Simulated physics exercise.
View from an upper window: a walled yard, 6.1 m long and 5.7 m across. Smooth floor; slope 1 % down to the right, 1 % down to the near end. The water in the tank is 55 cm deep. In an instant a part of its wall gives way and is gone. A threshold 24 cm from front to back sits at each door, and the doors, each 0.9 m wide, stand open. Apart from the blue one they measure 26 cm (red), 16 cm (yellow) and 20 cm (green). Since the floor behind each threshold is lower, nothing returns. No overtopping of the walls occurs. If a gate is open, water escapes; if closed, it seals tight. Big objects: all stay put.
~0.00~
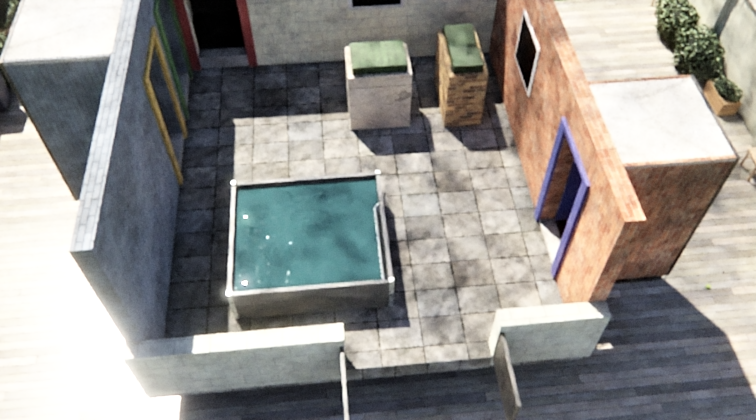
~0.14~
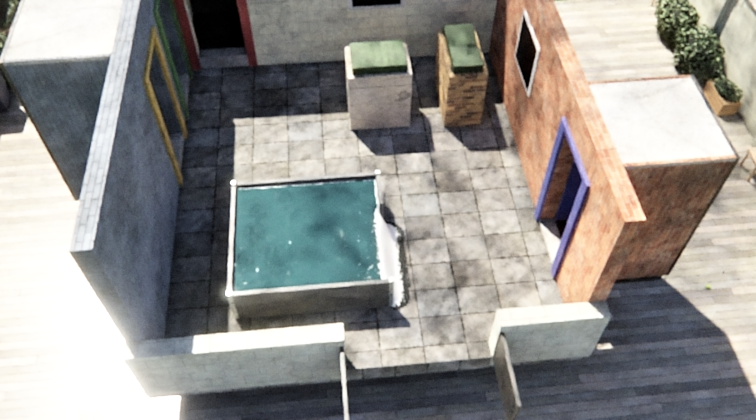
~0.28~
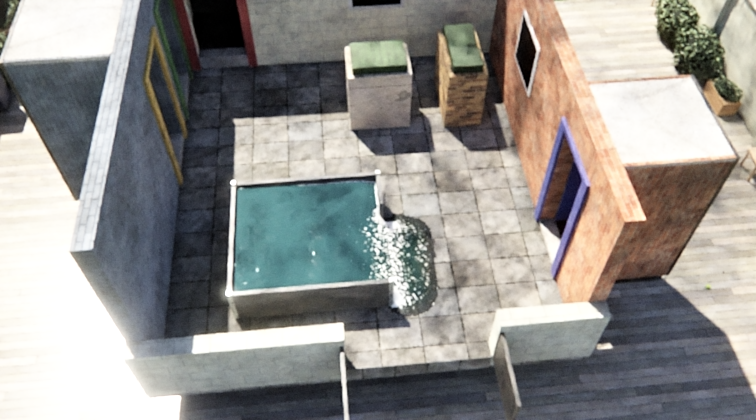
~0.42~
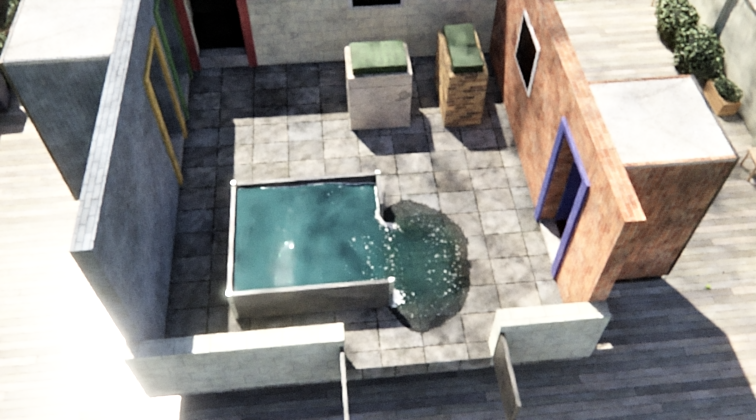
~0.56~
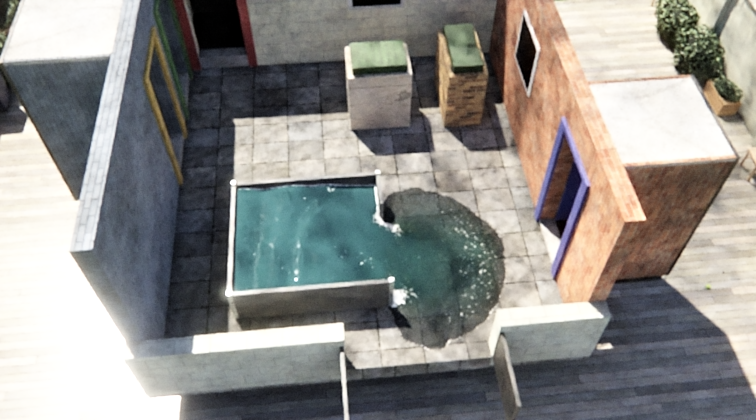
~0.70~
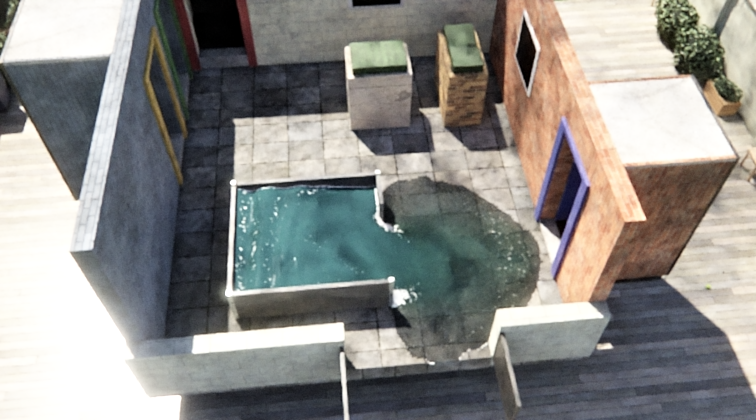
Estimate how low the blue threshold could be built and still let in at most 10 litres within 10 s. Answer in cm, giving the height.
I would say 29 cm or so.
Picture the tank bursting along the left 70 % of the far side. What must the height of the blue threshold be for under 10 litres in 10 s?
Then something near 7.5 cm.
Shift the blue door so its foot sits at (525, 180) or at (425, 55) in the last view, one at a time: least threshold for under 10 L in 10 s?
Minimums: About 14.5 cm and 6.0 cm.
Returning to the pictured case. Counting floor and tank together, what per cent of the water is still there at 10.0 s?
Remaining share: Around 60 %.
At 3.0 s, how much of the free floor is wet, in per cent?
Roughly 30 percent of the floor.
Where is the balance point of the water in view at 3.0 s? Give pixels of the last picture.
Centre of the water: Approx. (409, 251) px.
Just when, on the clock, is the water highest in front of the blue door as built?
I'd guess close to 2.4 seconds.
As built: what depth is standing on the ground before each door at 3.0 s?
In cm: Red 0, yellow 0, blue 25, green 0.
After 1.4 s water covers 25 % of the floor, deepest (42 cm) near (565, 335); 16 cm at the blue door, 57 litres in over its 7 cm threshold.
After 3.0 s water covers 30 % of the floor, deepest (26 cm) near (540, 337); 25 cm at the blue door, 289 litres in over its 7 cm threshold.
After 10.0 s water covers 85 % of the floor, deepest (10 cm) near (565, 335); 8 cm at the blue door, 495 litres in over its 7 cm threshold.
At the blue door as built, the water arrived by 0.8 s and peaked near 29 cm at 2.4 s.
With a threshold of 25.5 cm, 33 litres would have come in within the 10 s; with 34.5 cm, 1 litre. So under 10 litres takes about 29 cm.
